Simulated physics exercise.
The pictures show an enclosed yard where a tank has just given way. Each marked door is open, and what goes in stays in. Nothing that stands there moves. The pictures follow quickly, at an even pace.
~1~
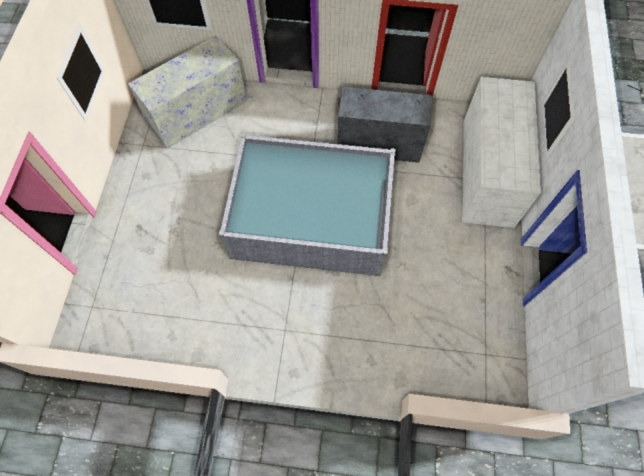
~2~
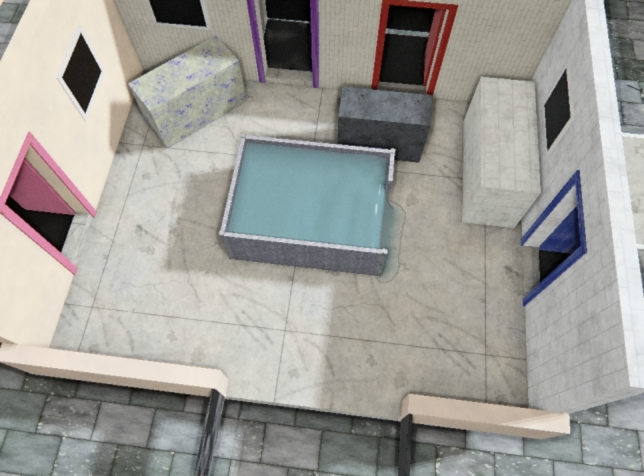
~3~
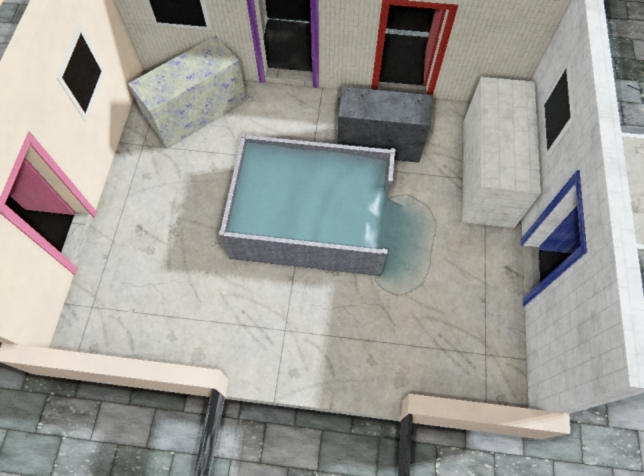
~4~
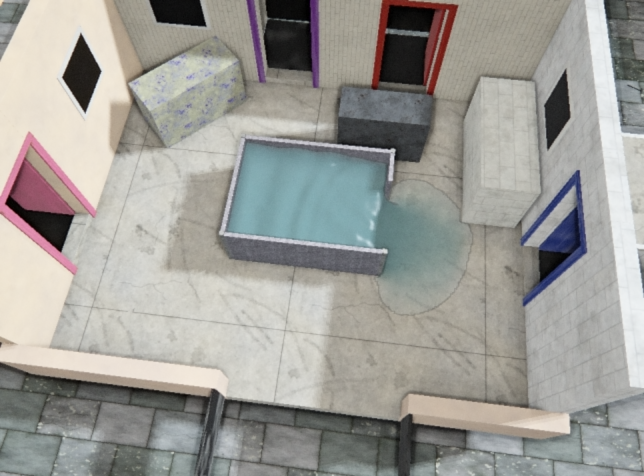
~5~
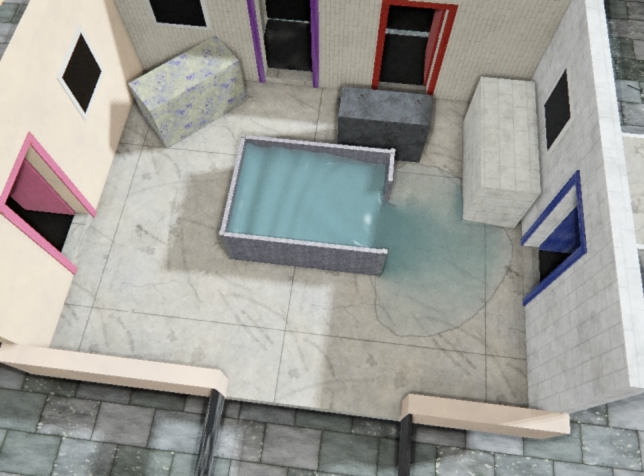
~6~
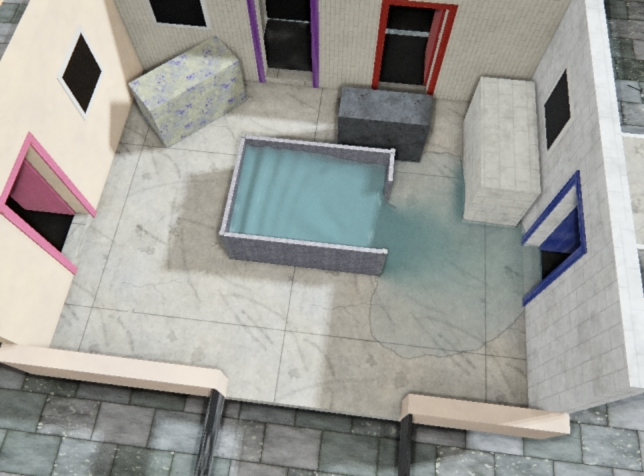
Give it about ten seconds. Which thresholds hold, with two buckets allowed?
In the end: The blue door takes more than that; the pink door stays under that; the red door takes more than that; the purple door stays under that.
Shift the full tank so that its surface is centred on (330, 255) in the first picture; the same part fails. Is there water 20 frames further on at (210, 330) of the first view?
At that place: Flooded.
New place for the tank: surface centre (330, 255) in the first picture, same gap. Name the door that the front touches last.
Last comes the door marked purple.
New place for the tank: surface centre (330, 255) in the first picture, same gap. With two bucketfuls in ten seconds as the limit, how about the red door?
Then: Red keeps below it.
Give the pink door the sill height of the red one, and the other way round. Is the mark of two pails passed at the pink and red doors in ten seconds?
My reading: Pink takes more, red takes less.
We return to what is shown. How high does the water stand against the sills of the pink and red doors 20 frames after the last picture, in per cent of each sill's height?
Near 0 and 300 in a hundred.
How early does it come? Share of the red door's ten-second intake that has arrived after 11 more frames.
Close to 5 %.
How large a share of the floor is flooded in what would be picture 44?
About 85 per cent.
A moment on, water covers 25 % of the floor; the blue door far over two buckets in, the pink door not reached, the red door not reached, the purple door not reached.
Next, water covers 30 % of the floor; the blue door far over two buckets in, the pink door not reached, the red door under two buckets in, the purple door not reached.
Then, water covers 55 % of the floor; the blue door far over two buckets in, the pink door not reached, the red door over two buckets in, the purple door wet at the sill, nothing in.
Later, water covers 85 % of the floor; the blue door far over two buckets in, the pink door wet at the sill, nothing in, the red door over two buckets in, the purple door wet at the sill, nothing in.
In the end, water covers 100 % of the floor; the blue door far over two buckets in, the pink door wet at the sill, nothing in, the red door far over two buckets in, the purple door wet at the sill, nothing in.
